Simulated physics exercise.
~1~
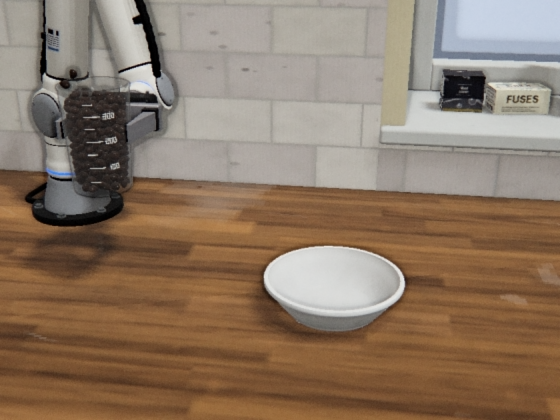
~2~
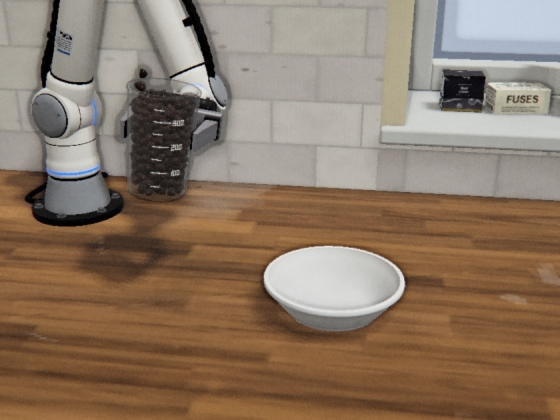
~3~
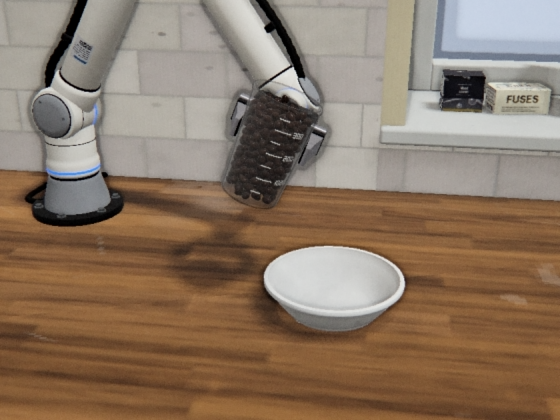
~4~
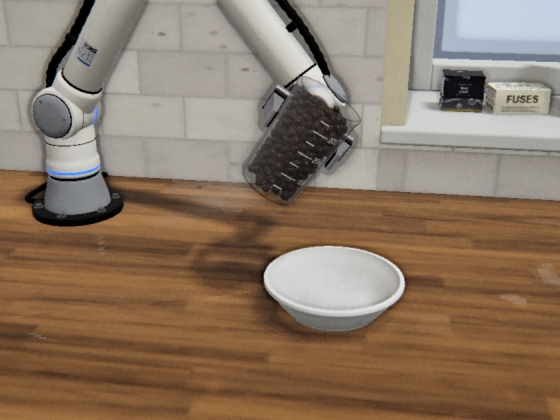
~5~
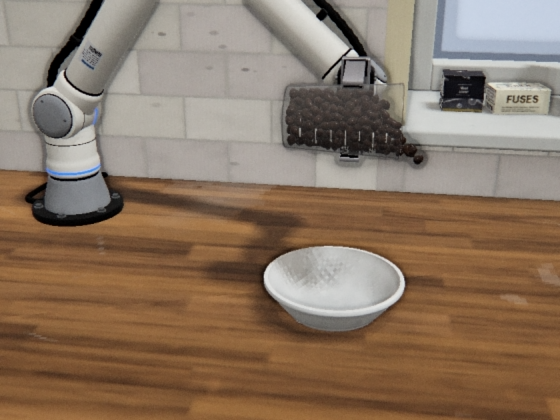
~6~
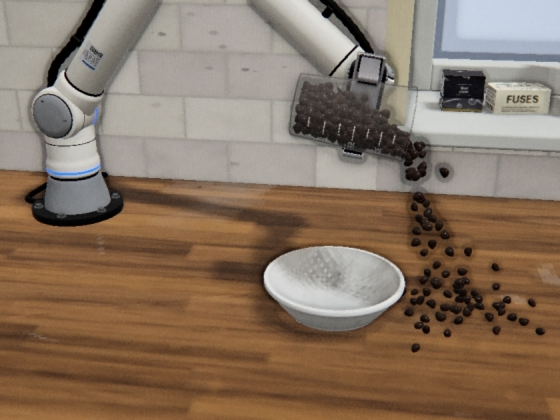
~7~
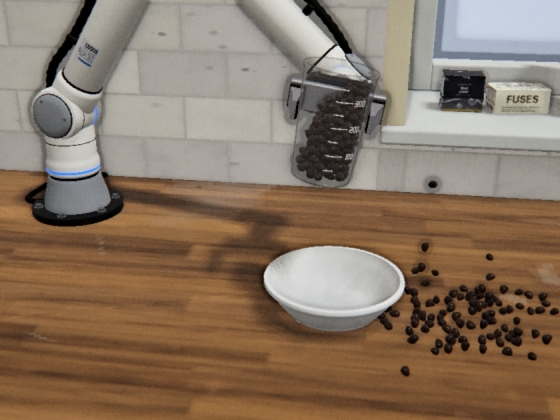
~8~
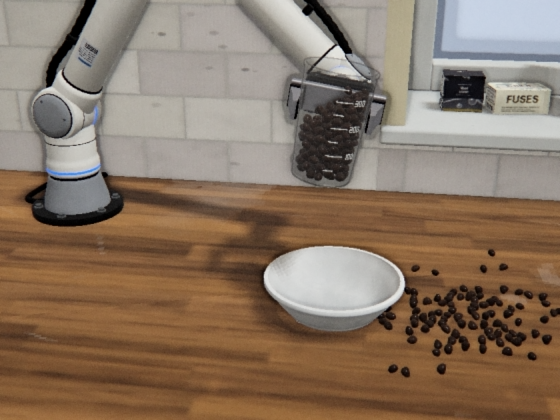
On a wooden counter, a robot arm tips a clear cup of dark beans, spilling some right of a white bowl.
